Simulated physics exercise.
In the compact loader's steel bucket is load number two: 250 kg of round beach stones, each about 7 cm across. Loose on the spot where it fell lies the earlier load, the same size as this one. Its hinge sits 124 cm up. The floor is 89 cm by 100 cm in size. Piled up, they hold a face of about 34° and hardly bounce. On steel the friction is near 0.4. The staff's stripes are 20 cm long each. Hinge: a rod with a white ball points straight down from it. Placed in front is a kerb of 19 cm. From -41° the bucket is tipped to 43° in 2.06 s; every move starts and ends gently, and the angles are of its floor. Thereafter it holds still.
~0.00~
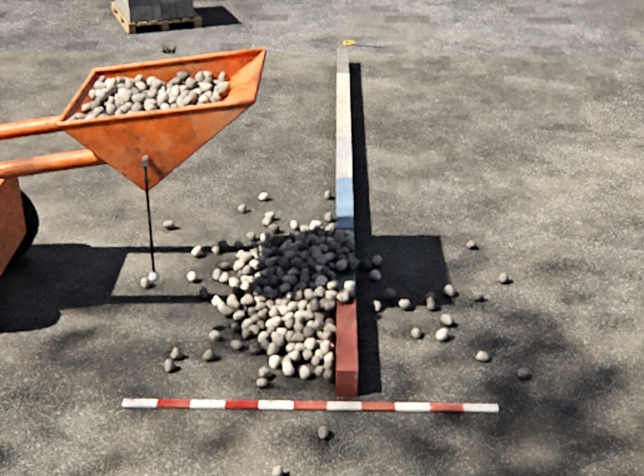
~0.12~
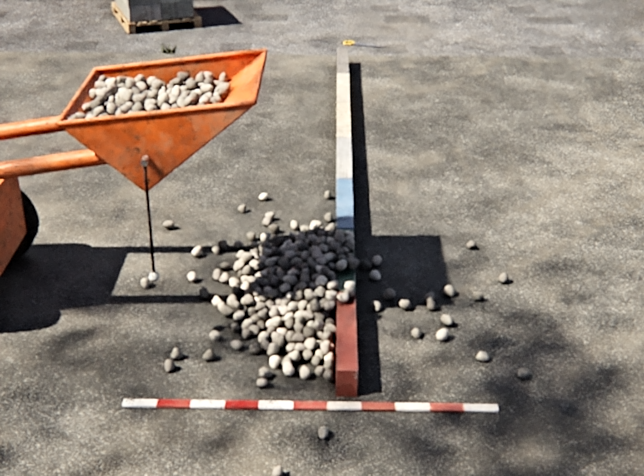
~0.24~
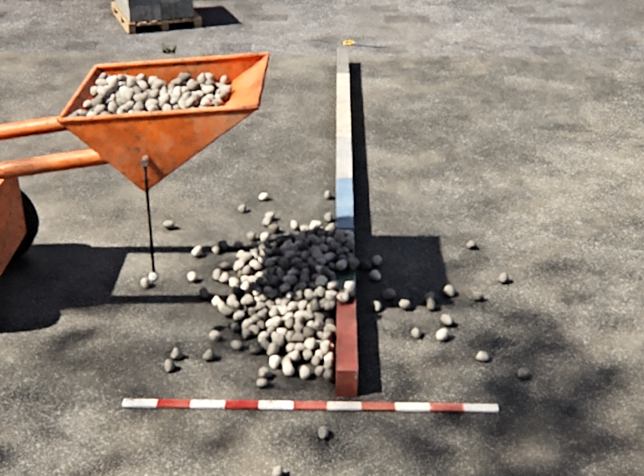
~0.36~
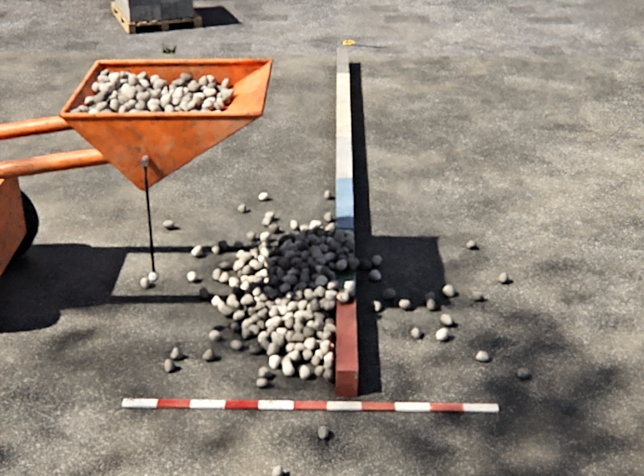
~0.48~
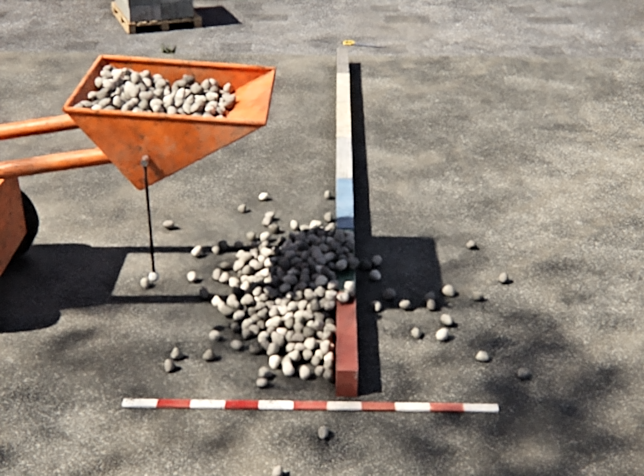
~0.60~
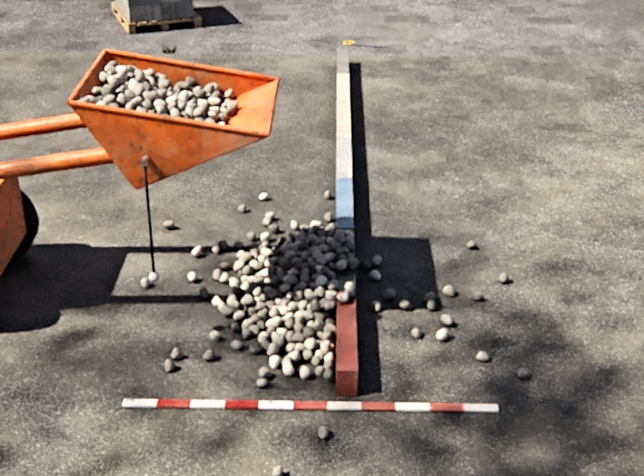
An orange metal bucket full of rounded stones slowly tilted its right-hand lip downward, the stones shifting slightly inside, while the scattered pile against the low kerb on the dark ground stayed still.
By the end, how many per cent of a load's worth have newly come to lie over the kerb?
About 4 per cent have newly come to lie there.
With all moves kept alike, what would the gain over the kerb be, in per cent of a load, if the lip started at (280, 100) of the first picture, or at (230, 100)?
15 % and 0 %.
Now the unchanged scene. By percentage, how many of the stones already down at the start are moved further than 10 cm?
About 15 %.
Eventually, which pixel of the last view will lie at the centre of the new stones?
Roughly at pixel (281, 278).
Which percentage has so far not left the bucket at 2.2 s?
Near 10 per cent of the load is held.
After 1.5 s the floor is at 30°; in per cent of one load, 96 in the bucket, 100 on this side of the kerb, 4 over the kerb; the foremost stones are at (474, 309).
After 2.2 s the floor is at 43°; in per cent of one load, 9 in the bucket, 187 on this side of the kerb, 4 over the kerb; the foremost stones are at (474, 309).
After 2.5 s the floor is at 43°; in per cent of one load, 0 in the bucket, 193 on this side of the kerb, 7 over the kerb; the foremost stones are at (474, 309).
After 5.0 s the floor is at 43°; in per cent of one load, 0 in the bucket, 192 on this side of the kerb, 8 over the kerb; the foremost stones are at (474, 304). Net gain over the kerb, 4.
